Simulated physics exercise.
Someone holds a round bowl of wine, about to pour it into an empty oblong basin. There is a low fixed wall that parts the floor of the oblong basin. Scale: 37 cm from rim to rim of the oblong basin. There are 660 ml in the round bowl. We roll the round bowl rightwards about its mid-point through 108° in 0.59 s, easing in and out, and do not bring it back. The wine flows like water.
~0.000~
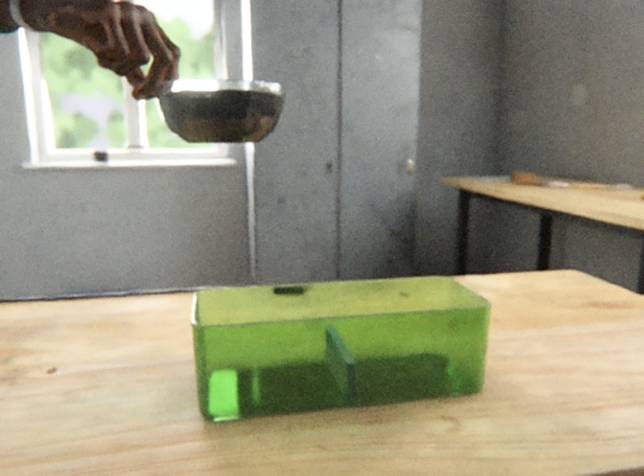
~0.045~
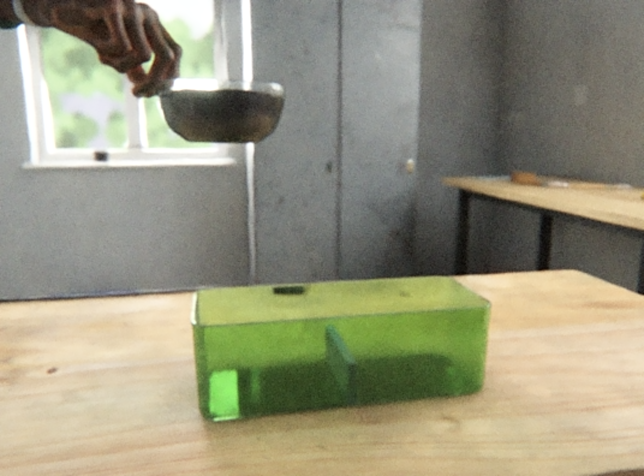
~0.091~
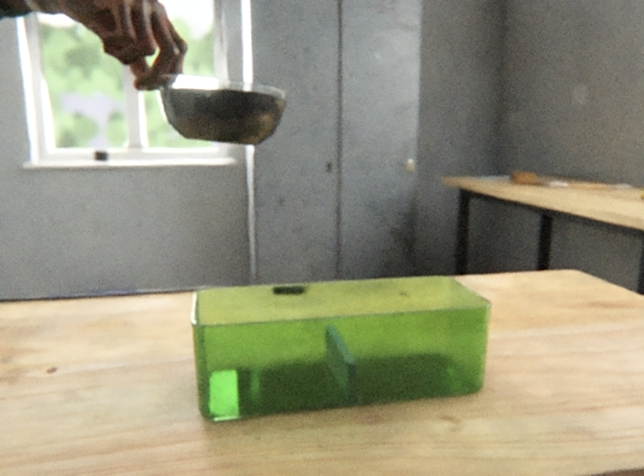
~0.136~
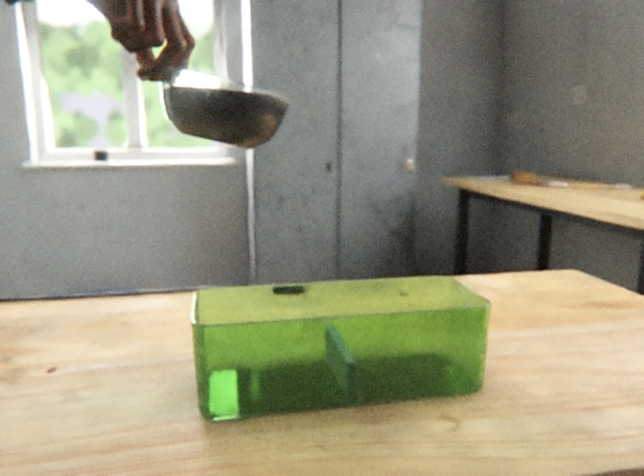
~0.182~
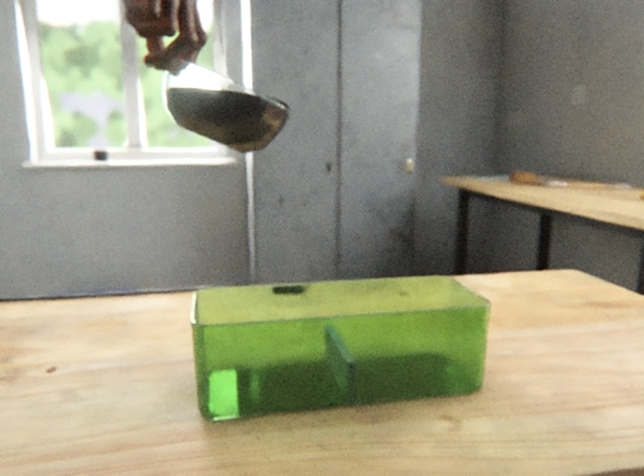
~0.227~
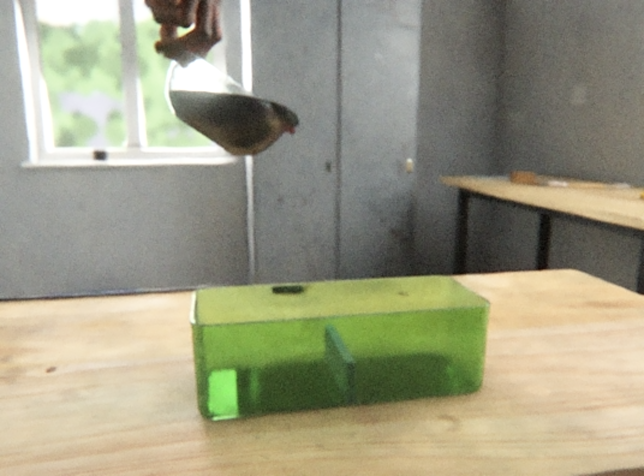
A hand tilts a round bowl steeply to the right above a green oblong basin.
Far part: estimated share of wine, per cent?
53 per cent.
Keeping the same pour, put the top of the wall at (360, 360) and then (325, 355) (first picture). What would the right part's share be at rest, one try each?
Some 30 in a hundred, then some 70 in a hundred.
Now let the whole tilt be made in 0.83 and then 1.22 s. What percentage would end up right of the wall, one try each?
Try 1: 60 %; try 2: 70 %.
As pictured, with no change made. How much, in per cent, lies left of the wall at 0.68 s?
40 %.
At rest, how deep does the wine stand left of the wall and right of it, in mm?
Depths: Left near 12 mm, right near 16 mm.
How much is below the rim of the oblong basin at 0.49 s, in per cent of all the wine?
Fraction in basin: Approx. 22%.
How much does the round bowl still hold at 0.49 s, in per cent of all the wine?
Fraction remaining: Approx. 9 per cent.
By 0.49 s the tilt is 100° and 9 per cent is still to pour, 4 is left of the wall and 19 right of it.
By 0.68 s the tilt is 108° and 0 per cent is still to pour, 39 is left of the wall and 55 right of it.
By 0.87 s the tilt is 108° and 0 per cent is still to pour, 43 is left of the wall and 52 right of it.
By 1.09 s the tilt is 108° and 0 per cent is still to pour, 44 is left of the wall and 53 right of it.
At rest 44 per cent lies left of the wall, 53 right of it and 3 outside.
